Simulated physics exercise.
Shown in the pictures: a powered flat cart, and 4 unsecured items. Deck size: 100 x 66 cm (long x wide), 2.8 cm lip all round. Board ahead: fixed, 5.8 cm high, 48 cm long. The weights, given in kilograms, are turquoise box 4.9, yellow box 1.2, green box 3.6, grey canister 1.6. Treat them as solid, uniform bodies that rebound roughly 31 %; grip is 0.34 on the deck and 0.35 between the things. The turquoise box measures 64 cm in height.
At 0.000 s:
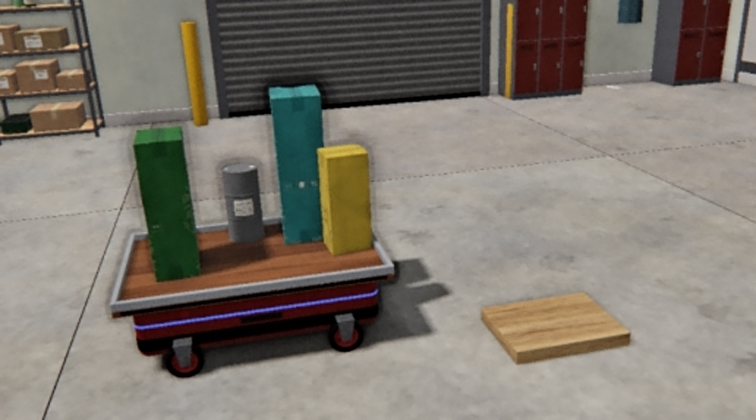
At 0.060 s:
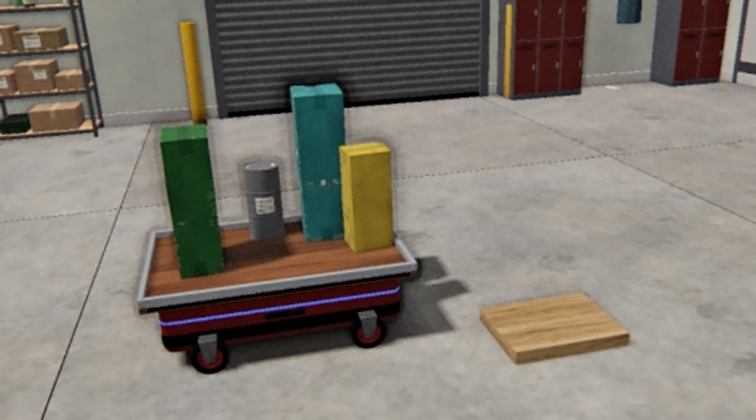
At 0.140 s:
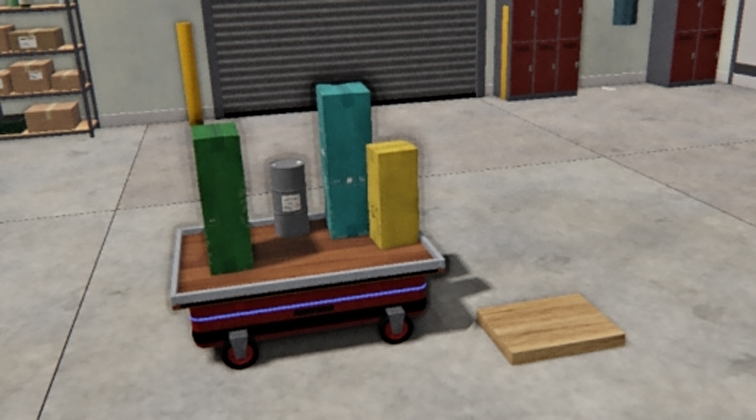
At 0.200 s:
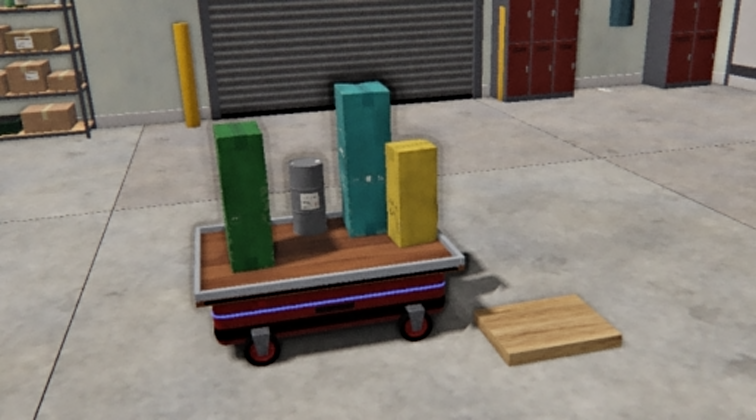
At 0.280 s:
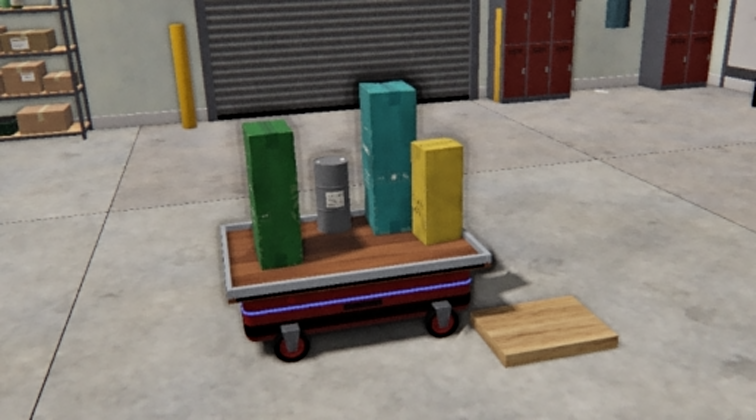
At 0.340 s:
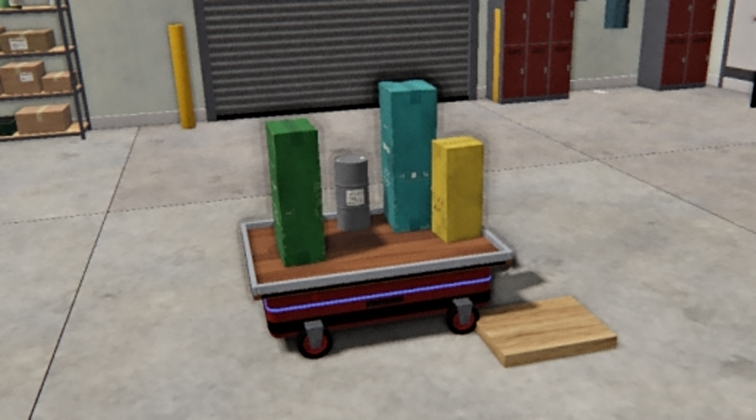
A low wheeled cart carrying a tall turquoise box, a green box, a yellow box and a grey canister rolled steadily rightward across a concrete floor, closing in on a flat wooden board.
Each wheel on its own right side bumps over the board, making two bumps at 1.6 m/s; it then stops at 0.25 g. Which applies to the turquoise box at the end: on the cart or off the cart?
The turquoise box ends up off.
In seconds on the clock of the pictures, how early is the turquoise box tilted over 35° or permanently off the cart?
I'd put it at some 0.9 s.
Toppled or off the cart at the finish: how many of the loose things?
Total count: 4.
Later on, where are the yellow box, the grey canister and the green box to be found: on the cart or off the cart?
When everything stops, the yellow box is still in bounds, the grey canister is still in bounds, and the green box is out of bounds.
Around 0.74 s, 118 cm covered; turquoise box at 29° to upright near (511, 130); yellow box at 35° to upright; green box shifted 2 cm.
Around 1.14 s, 182 cm covered; turquoise box now off the cart; yellow box on its side; green box at 29° to upright.
Around 1.64 s, 241 cm covered; green box now off the cart; yellow box on its side; grey canister at 22° to upright.
Finally (2.7 s), off the cart, turquoise box and green box; on their side or leaning hard on the cart, yellow box and grey canister. Final places as that camera would see them, turquoise box near (667, 193).
